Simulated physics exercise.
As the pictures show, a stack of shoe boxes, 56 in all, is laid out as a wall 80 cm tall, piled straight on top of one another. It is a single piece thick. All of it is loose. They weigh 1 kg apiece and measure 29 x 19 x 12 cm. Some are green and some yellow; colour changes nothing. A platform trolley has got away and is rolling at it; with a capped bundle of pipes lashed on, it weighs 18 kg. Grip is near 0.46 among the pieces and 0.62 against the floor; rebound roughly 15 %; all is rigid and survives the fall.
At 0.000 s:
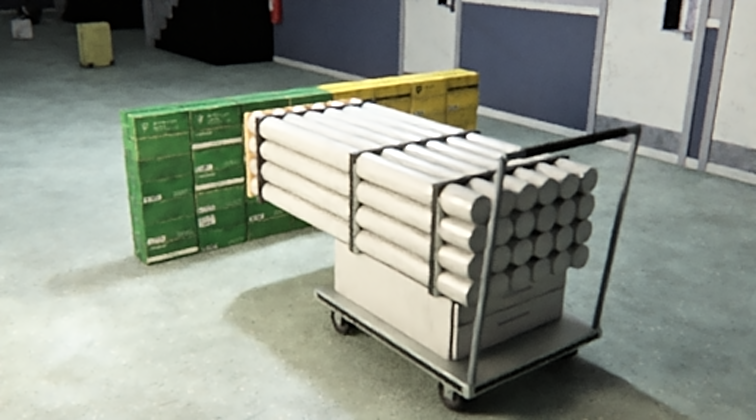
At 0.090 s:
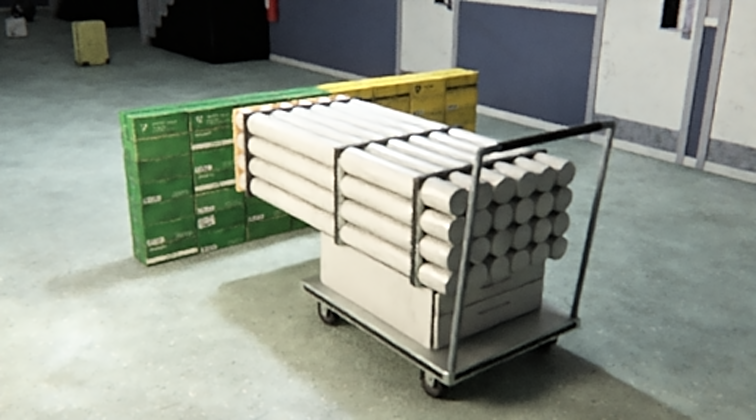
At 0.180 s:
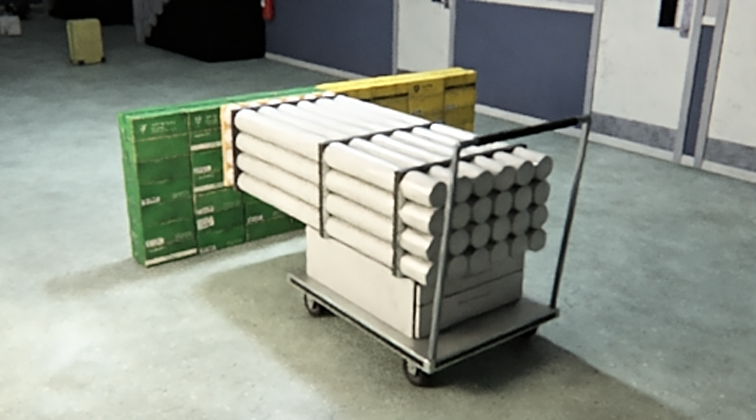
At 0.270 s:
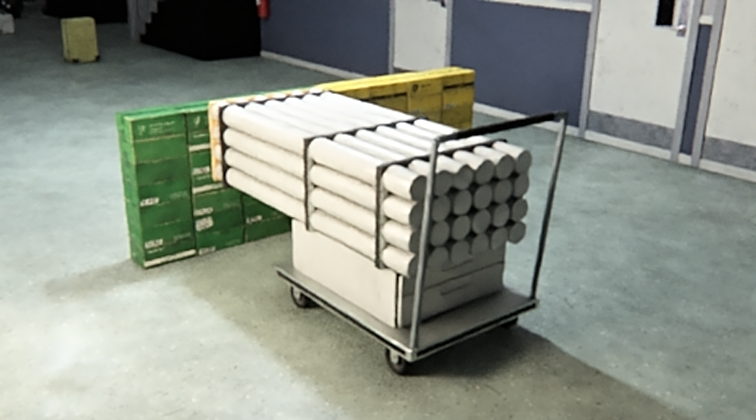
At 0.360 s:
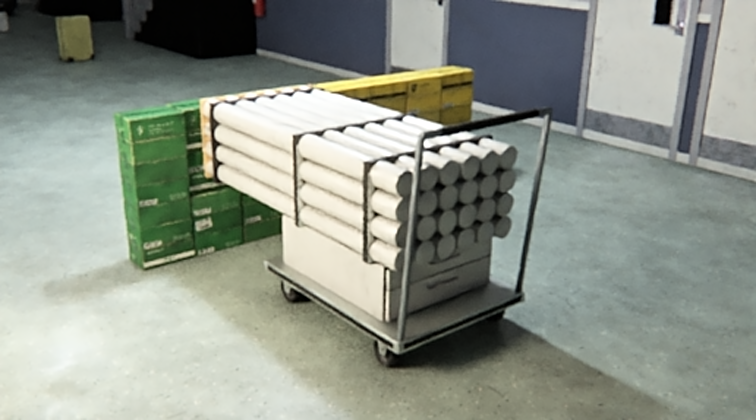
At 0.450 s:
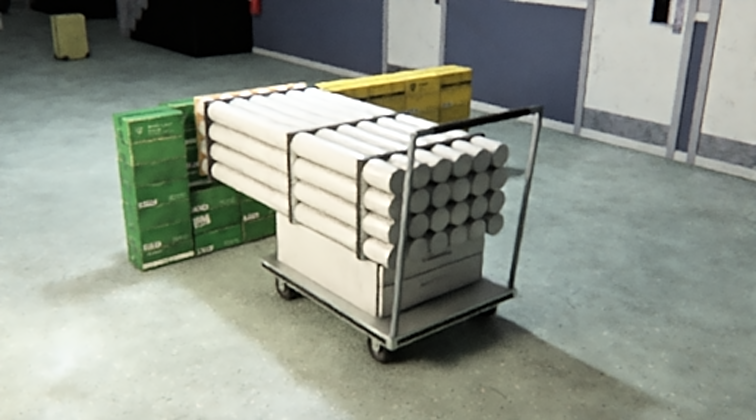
We see a platform trolley carrying a strapped bundle of white pipes roll leftward toward a low wall of green and yellow boxes, until the load's front end pushes into the wall and some of the boxes shift slightly.
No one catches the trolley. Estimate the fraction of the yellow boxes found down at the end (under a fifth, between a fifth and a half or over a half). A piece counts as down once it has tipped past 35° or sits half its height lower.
Under a fifth of them.
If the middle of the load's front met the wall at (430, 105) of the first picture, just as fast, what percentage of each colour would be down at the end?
Then yellow 80, green 0 per cent.
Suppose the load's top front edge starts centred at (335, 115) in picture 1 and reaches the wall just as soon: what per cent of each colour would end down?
Then yellow 0, green 60 per cent.
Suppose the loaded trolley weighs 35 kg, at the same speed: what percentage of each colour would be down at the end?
In that case yellow 0, green 70 per cent.
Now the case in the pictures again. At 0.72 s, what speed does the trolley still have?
About 0.4 m/s.
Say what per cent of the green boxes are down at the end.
Green 80 per cent.
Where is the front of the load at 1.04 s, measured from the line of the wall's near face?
About 35 cm past it.
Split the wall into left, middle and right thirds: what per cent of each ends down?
In per cent: Left 70, middle 50, right 0.
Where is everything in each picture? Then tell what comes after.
In the first picture (pixels give the middle of a visible side; the camera moves round a little), load (252, 141) 42 cm short of the wall; top yellow box (354, 99); top green box (162, 125); none has stirred.
Load (240, 137) 29 cm short of the wall, in the second picture.
Load (228, 133) 17 cm short of the wall, in the third picture.
Load (215, 129) 55 mm short of the wall, in the fourth picture.
Load (207, 126) 34 mm into the wall's line; movement in 12 of them, in the fifth picture.
Load (201, 124) 9 cm into the wall's line; top green box (157, 128); movement in 21 of them, in the sixth picture.
After 0.72 s, load 22 cm past the wall's line, still rolling; none of the 28 yellow boxes down (0 of 56 in all colours); top yellow box unmoved.
After 1.04 s, load 35 cm past the wall's line, still rolling; none of the 28 yellow boxes down (21 of 56 in all colours); top yellow box unmoved.
In the end (2.2 s), load 66 cm past the wall's line, still rolling; none of the 28 yellow boxes down (21 of 56 in all colours); top yellow box unmoved; top green box unmoved. That is 0 per cent. From the last view, middles, top yellow box near (339, 95), top green box near (149, 124).
